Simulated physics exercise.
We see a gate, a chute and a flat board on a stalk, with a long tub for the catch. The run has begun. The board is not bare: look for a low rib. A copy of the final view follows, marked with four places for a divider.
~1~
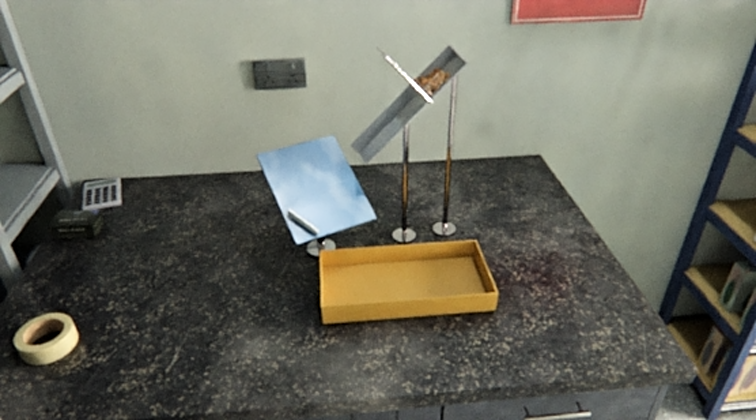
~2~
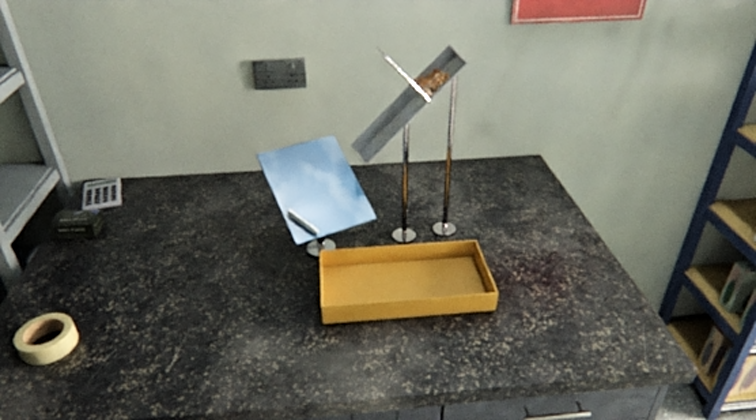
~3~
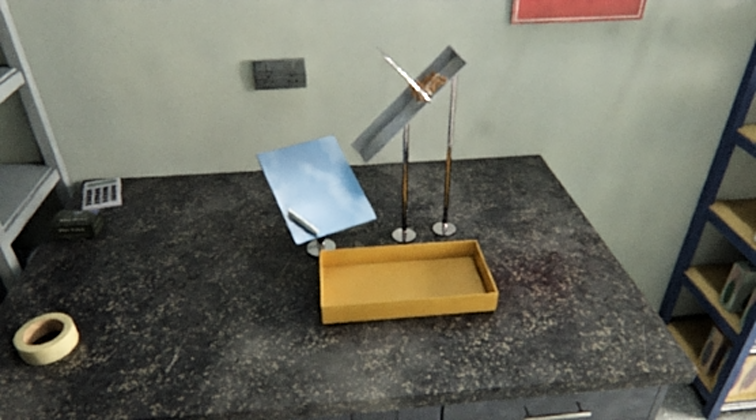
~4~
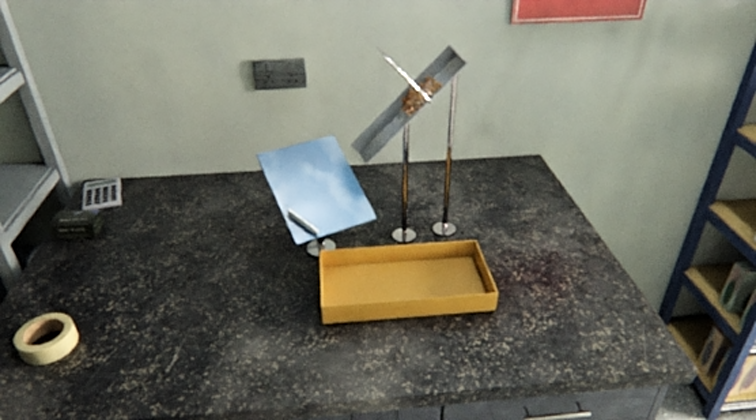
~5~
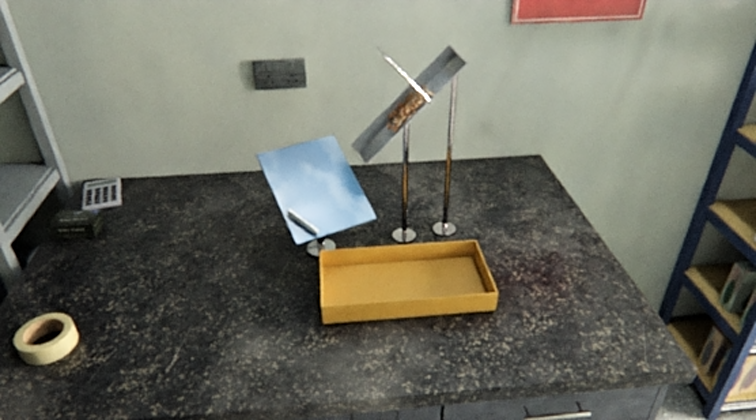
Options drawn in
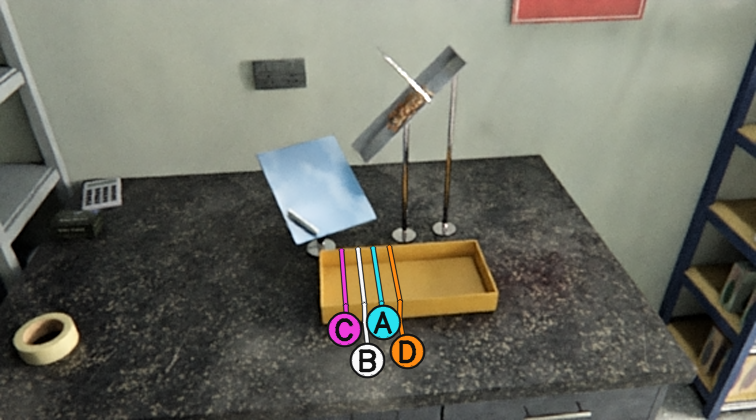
On a dark speckled worktop, a small clump of brown bits slid slowly down a tilted grey chute from behind a thin gate, while the pale blue board and empty yellow tub below stayed still.
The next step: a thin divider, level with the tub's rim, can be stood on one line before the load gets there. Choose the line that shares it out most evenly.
It is C.
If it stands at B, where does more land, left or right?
More lands on the left.
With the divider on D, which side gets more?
More lands on the left.
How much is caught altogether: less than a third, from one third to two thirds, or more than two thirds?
More than two thirds.
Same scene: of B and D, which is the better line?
That would be B.
On the marked copy, line A crosses the front rim at (381, 302); line B crosses the front rim at (364, 303); line C crosses the front rim at (345, 305); line D crosses the front rim at (399, 300).
With A, of what is caught, all but a few on the left of the divider, a small share on the right.
With B, of what is caught, the bulk on the left of the divider, a small share on the right.
With C, of what is caught, close to half on the left of the divider, close to half on the right.
With D, of what is caught, all but a few on the left of the divider, only a few on the right.
